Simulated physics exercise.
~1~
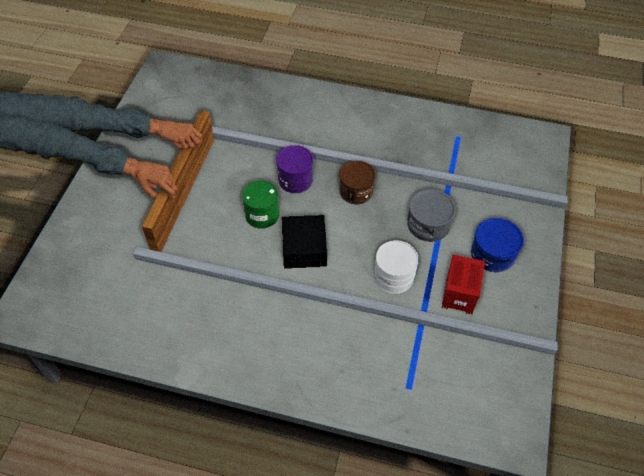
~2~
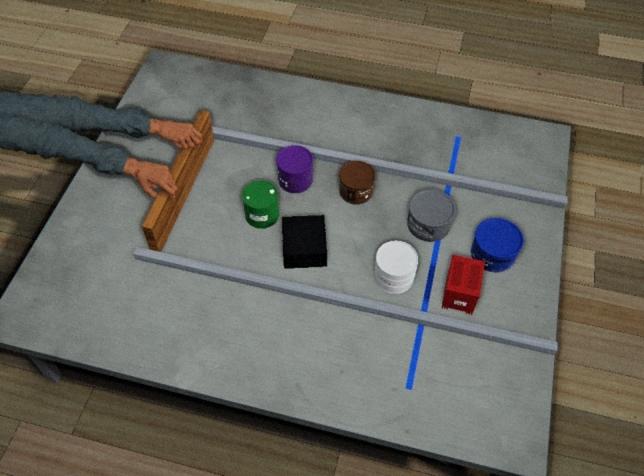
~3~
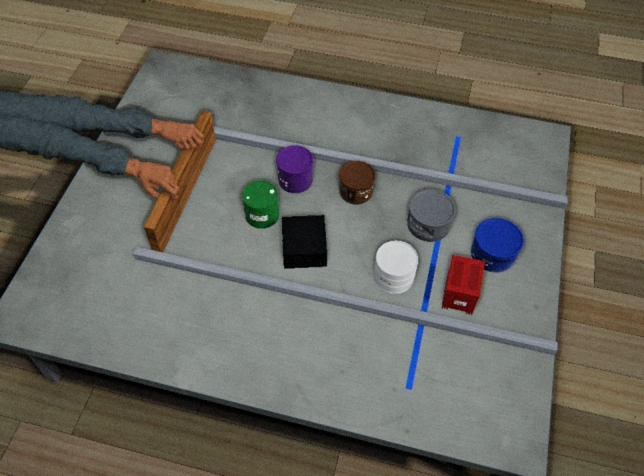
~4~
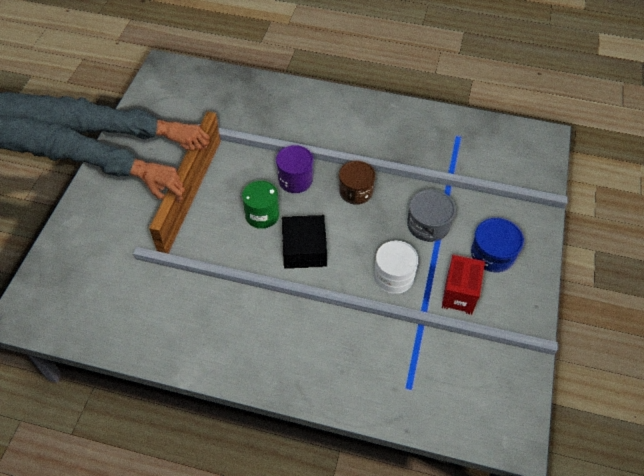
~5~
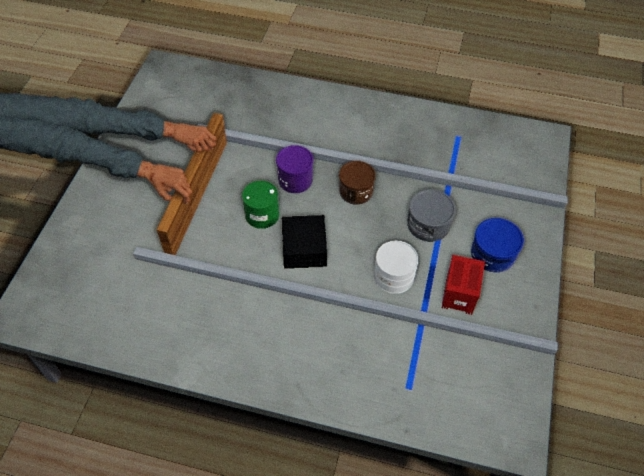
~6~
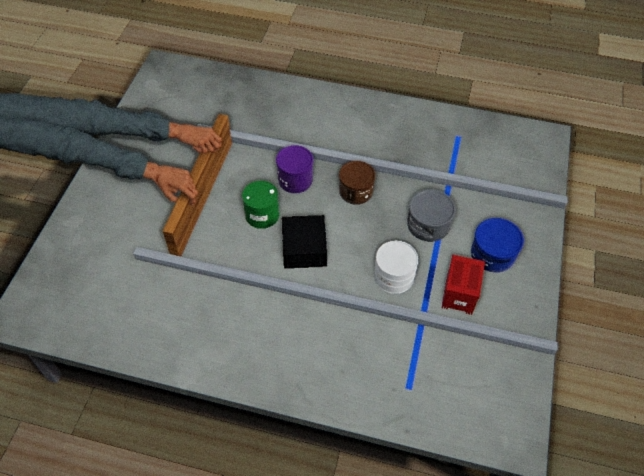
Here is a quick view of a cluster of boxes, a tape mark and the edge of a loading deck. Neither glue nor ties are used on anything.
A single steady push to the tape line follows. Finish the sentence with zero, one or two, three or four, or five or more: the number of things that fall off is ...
The number of things that fall off is zero.
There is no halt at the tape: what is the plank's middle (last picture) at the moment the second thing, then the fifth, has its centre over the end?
Its middle is around (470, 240) and later (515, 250).
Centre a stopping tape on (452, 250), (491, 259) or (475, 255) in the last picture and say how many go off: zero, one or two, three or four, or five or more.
Zero; 1 or 2; one or two.
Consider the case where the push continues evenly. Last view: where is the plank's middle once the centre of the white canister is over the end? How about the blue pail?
Middle: Roughly (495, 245); roughly (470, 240).
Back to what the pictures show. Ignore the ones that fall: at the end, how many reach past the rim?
0.
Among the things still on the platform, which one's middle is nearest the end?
Nearest at the end: The red tote.
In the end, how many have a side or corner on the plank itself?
The count in contact is 3.
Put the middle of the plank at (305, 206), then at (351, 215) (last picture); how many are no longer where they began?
The first count is 4, and then it's 6.
Soon after, none off yet; blue pail at rest near (496, 246); red tote at rest near (463, 285); grey pail at rest near (431, 216).
At rest, the number that fall off is zero.
